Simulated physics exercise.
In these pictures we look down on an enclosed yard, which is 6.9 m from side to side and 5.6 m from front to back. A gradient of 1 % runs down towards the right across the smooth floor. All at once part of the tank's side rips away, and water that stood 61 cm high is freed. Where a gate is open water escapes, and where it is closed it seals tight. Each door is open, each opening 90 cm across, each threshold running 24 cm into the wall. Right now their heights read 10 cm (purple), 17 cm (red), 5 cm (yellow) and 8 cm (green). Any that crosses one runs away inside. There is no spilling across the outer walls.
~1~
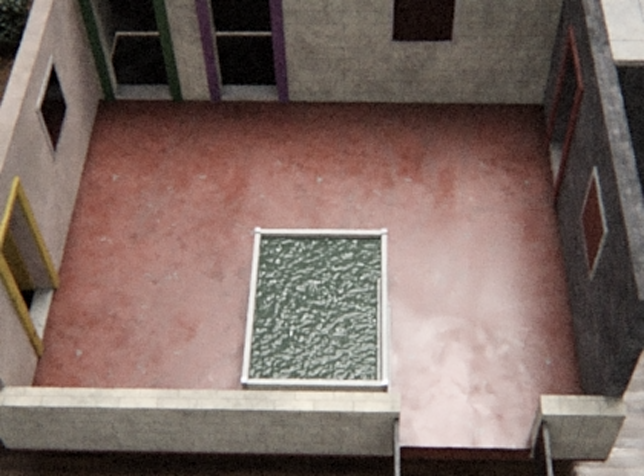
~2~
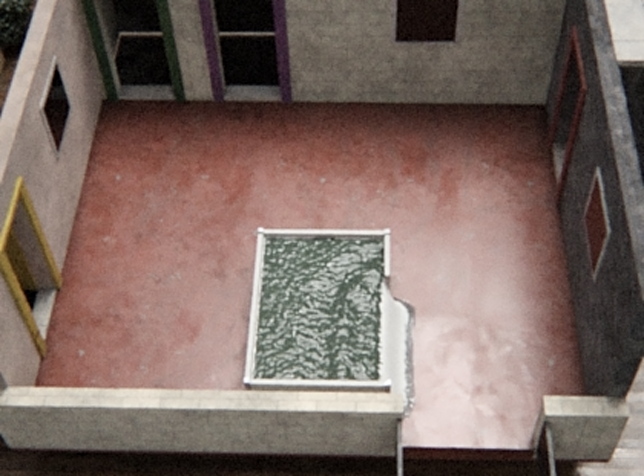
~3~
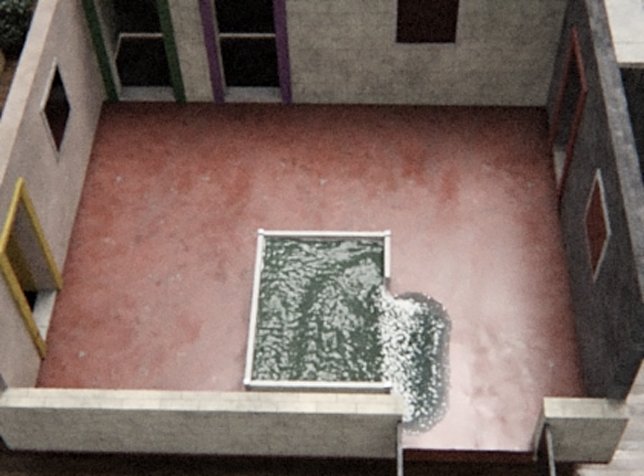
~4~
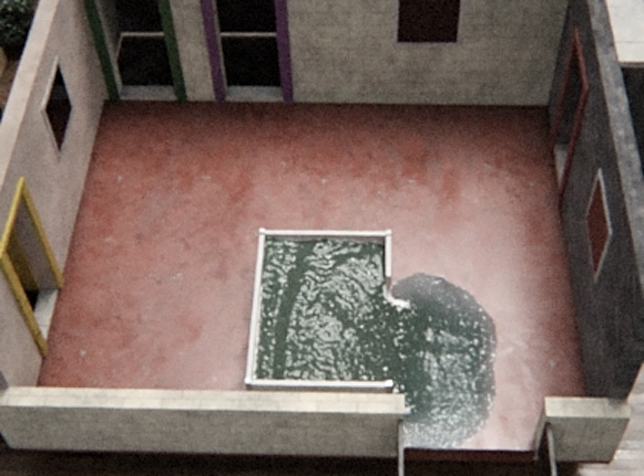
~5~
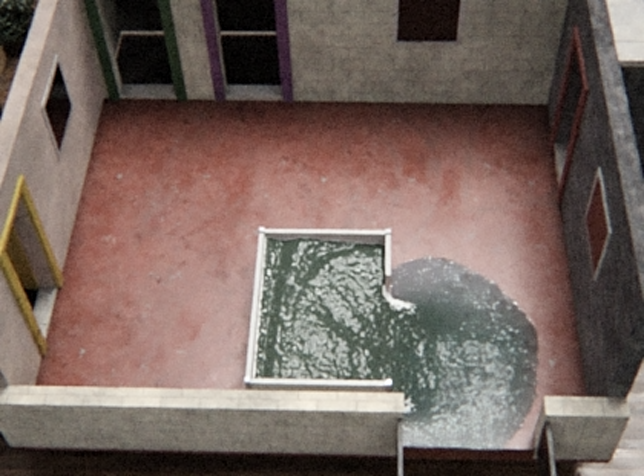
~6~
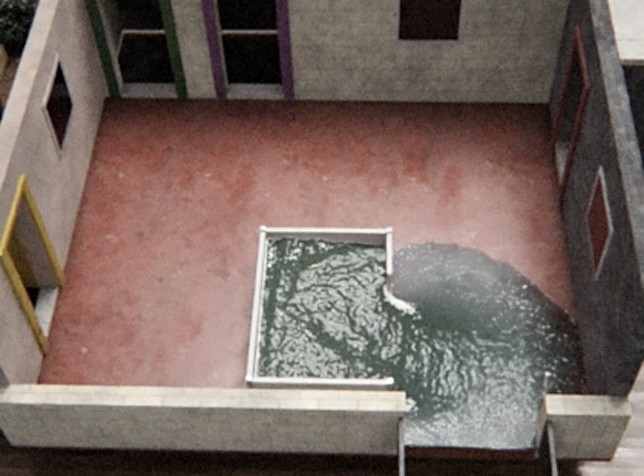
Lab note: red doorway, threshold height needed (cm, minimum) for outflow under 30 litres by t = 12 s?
Approx. 5.5 cm.
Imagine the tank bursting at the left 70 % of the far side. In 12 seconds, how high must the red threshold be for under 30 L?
You'd want it roughly 8.5 centimetres tall.
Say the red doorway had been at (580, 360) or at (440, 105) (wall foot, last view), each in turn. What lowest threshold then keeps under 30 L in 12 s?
You'd want about 31 cm there first, then about 10.0 cm.
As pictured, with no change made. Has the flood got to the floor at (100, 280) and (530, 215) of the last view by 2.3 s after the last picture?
First untouched, then soaked.
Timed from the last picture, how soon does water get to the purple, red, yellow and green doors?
Purple = 3.8 s, red = 1.1 s, yellow = 8.5 s, green = 5.0 s.
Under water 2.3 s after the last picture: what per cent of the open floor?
Wet: Close to 30 %.
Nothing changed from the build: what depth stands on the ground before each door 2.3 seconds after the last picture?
Depth (cm): Purple 0 / red 7 / yellow 0 / green 0.
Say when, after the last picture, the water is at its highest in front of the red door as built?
Near 7.5 seconds.
Then, 0.7 s after the last picture water covers 20 % of the floor, deepest (53 cm) near (590, 431); it has not reached the red door.
Then, 2.3 s after the last picture water covers 30 % of the floor, deepest (24 cm) near (584, 391); 7 cm at the red door, 0 litres in over its 17 cm threshold.
Then, 11.3 s after the last picture water covers 90 % of the floor, deepest (8 cm) near (549, 129); 7 cm at the red door, 0 litres in over its 17 cm threshold.
At the red door as built, the water peaked near 10 cm, 7.3 s after the last picture.
Run again over the same 12 s with other heights there, 53 litres in over 4.5 cm, 19 litres over 6.5 cm. The limit of 30 litres is kept from about 5.5 cm up.
